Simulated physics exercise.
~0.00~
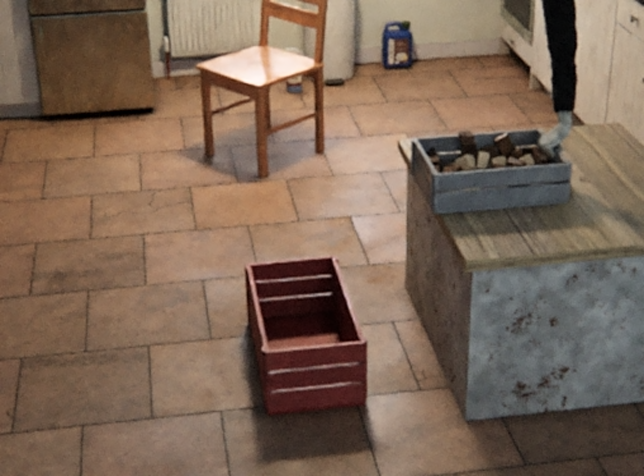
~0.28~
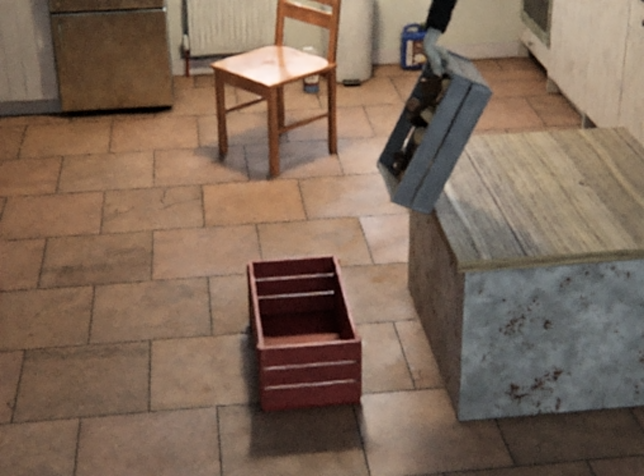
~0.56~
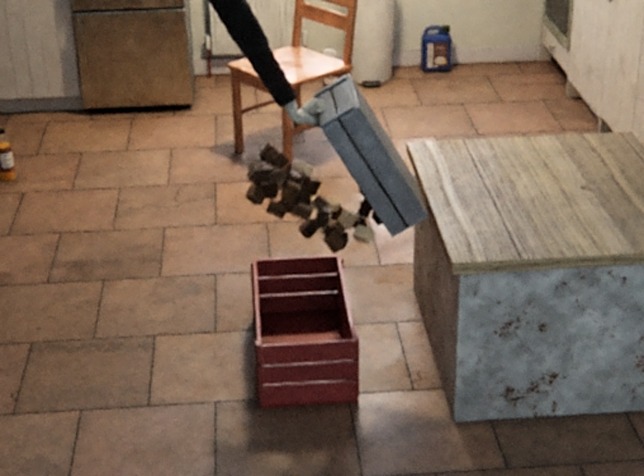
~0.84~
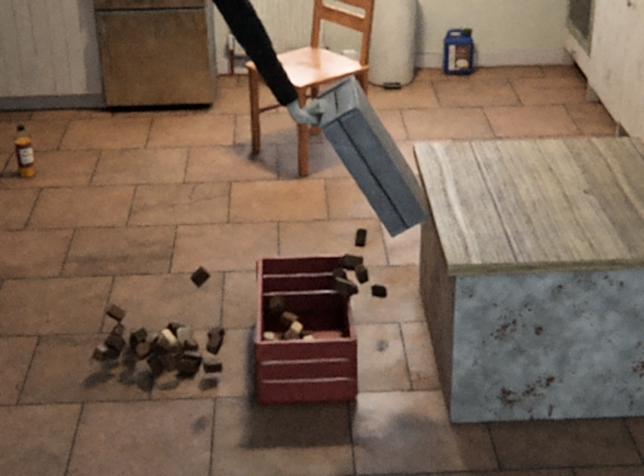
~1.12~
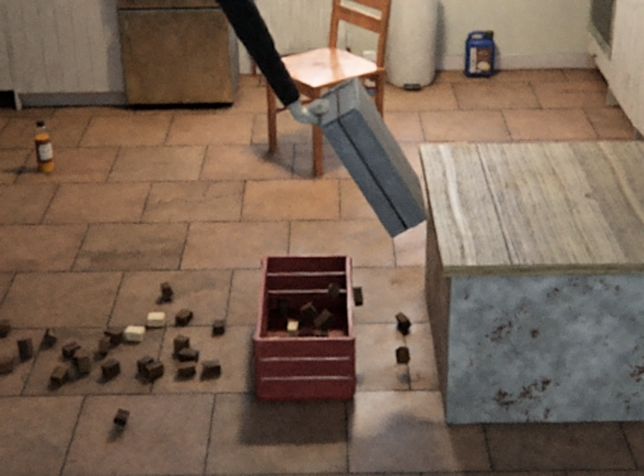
A gloved hand tips the grey crate, spilling brown blocks into and around the red tote.
